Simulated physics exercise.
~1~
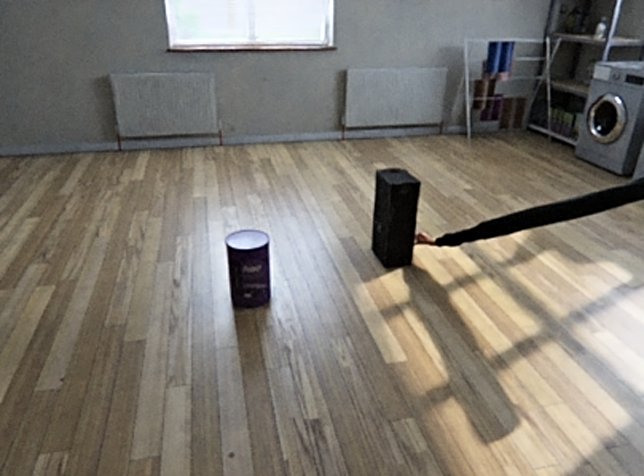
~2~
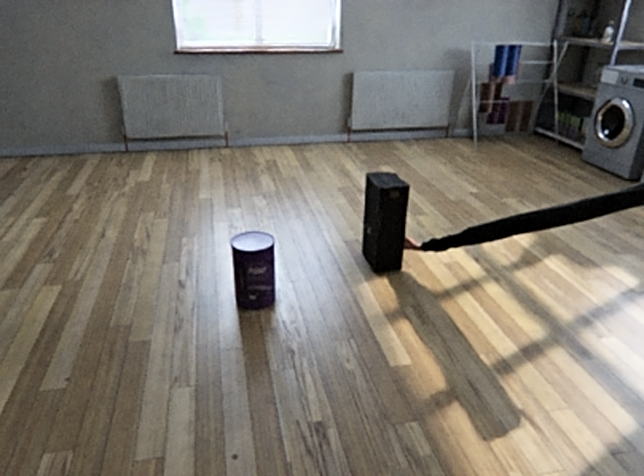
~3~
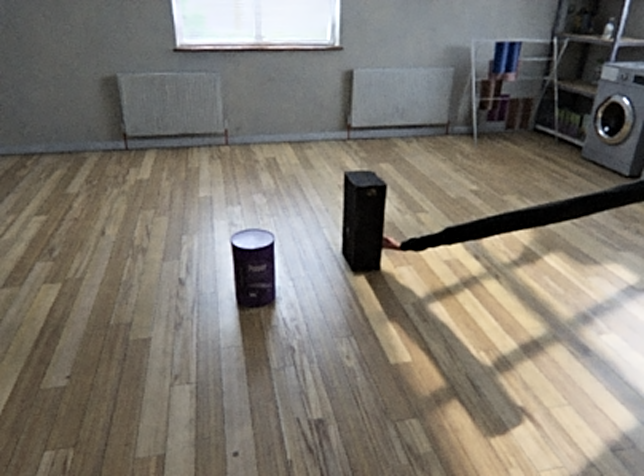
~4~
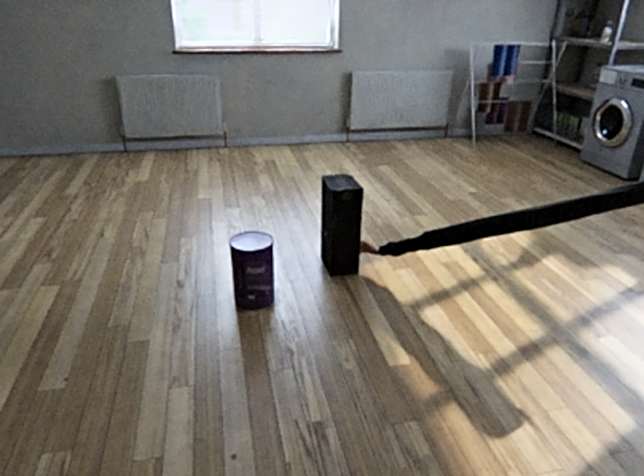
In a bare room with a wooden floor, a long dark arm reached in from the right and slowly pushed an upright black box left toward a purple pail, which stayed put, and the box ended up still standing, a little short of the pail.
